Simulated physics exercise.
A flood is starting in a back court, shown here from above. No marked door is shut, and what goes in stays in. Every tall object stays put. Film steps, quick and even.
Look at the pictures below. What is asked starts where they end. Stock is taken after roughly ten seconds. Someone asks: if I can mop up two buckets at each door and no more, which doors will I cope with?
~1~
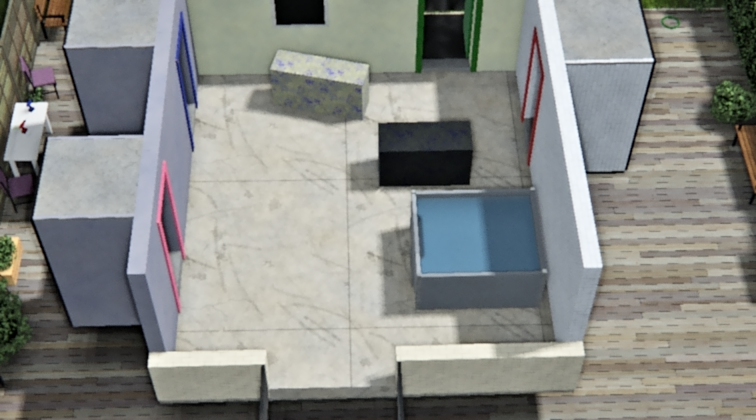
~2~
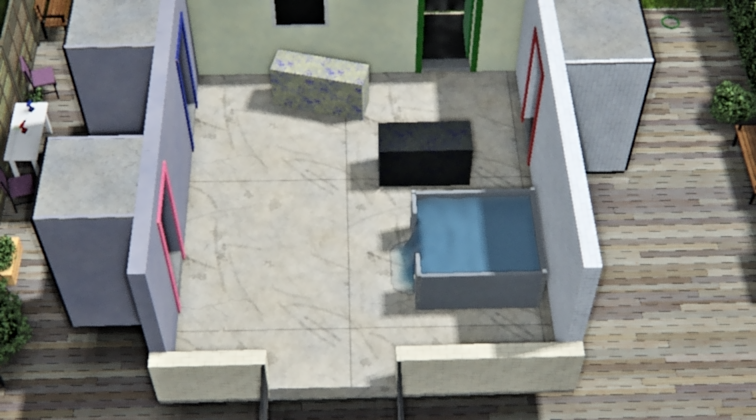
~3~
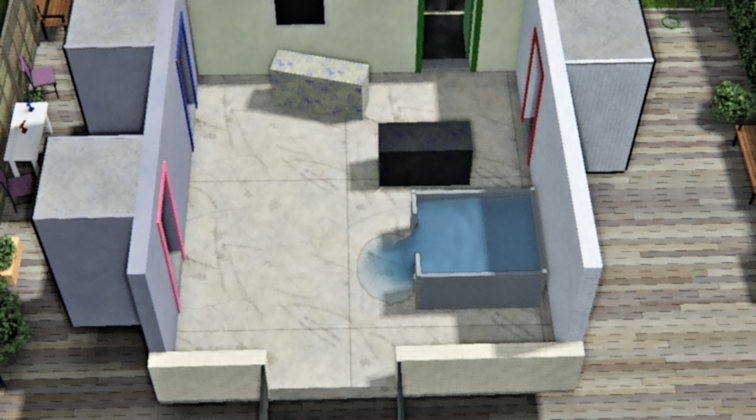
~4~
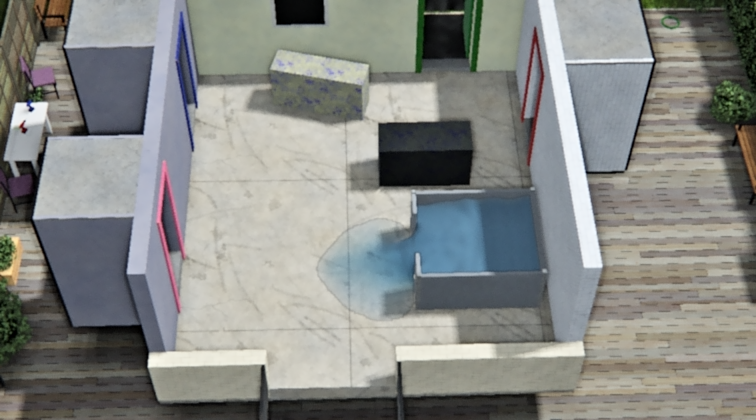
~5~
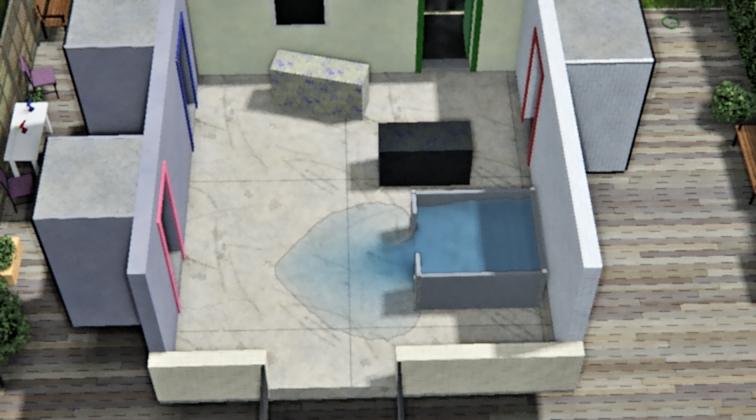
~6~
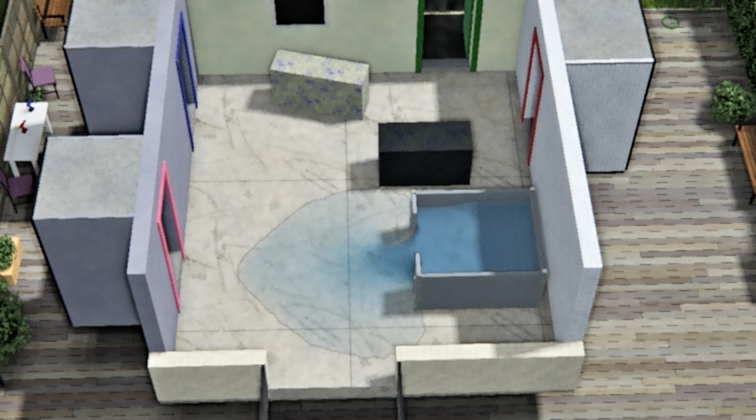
Outcome: The pink door is going to let through no more than allowed. The red door is going to let through no more than allowed. The green door is going to let through no more than allowed. The blue door is going to let through no more than allowed.
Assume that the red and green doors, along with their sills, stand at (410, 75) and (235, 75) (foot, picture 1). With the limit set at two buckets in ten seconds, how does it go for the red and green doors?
Red: Does not flood; green: Gets flooded.
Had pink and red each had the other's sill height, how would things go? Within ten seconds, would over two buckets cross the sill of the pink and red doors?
As I read it, the pink one ends up above while the red one remains below.
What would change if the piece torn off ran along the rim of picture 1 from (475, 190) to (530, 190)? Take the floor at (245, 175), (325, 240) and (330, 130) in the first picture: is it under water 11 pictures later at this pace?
Taking the spots in turn: Untouched, swamped and untouched.
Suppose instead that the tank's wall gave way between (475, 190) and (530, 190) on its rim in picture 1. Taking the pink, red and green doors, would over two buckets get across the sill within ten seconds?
I reckon the pink door keeps within bounds, the red door gets too much too, and the green door gets too much.
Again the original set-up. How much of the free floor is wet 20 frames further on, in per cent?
Share estimate: About 55 per cent.
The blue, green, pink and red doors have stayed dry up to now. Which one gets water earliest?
Looks like the pink one.
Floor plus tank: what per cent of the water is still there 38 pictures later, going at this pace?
It comes to roughly 88 per cent.
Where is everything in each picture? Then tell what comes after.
The first picture shows the water tank at (477, 234) is whole and still.
In the second picture, water pours out at (417, 255) and has run to (404, 289).
In the third picture, the front is at (362, 277), out from the gap at (417, 257).
In the fourth picture, the front is at (321, 269), out from the gap at (417, 257).
In the fifth picture, water pours out at (417, 257) and has run to (280, 270).
In the sixth picture, the front is at (243, 267), out from the gap at (417, 257).
A moment on, water covers 45 % of the floor; the pink door wet at the sill, nothing in, the red door not reached, the green door not reached, the blue door not reached.
Next, water covers 50 % of the floor; the pink door wet at the sill, nothing in, the red door not reached, the green door not reached, the blue door wet at the sill, nothing in.
Then, water covers 55 % of the floor; the pink door wet at the sill, nothing in, the red door not reached, the green door not reached, the blue door wet at the sill, nothing in.
Later, water covers 70 % of the floor; the pink door wet at the sill, nothing in, the red door not reached, the green door wet at the sill, nothing in, the blue door wet at the sill, nothing in.
In the end, water covers 95 % of the floor; the pink door wet at the sill, nothing in, the red door wet at the sill, nothing in, the green door wet at the sill, nothing in, the blue door wet at the sill, nothing in.
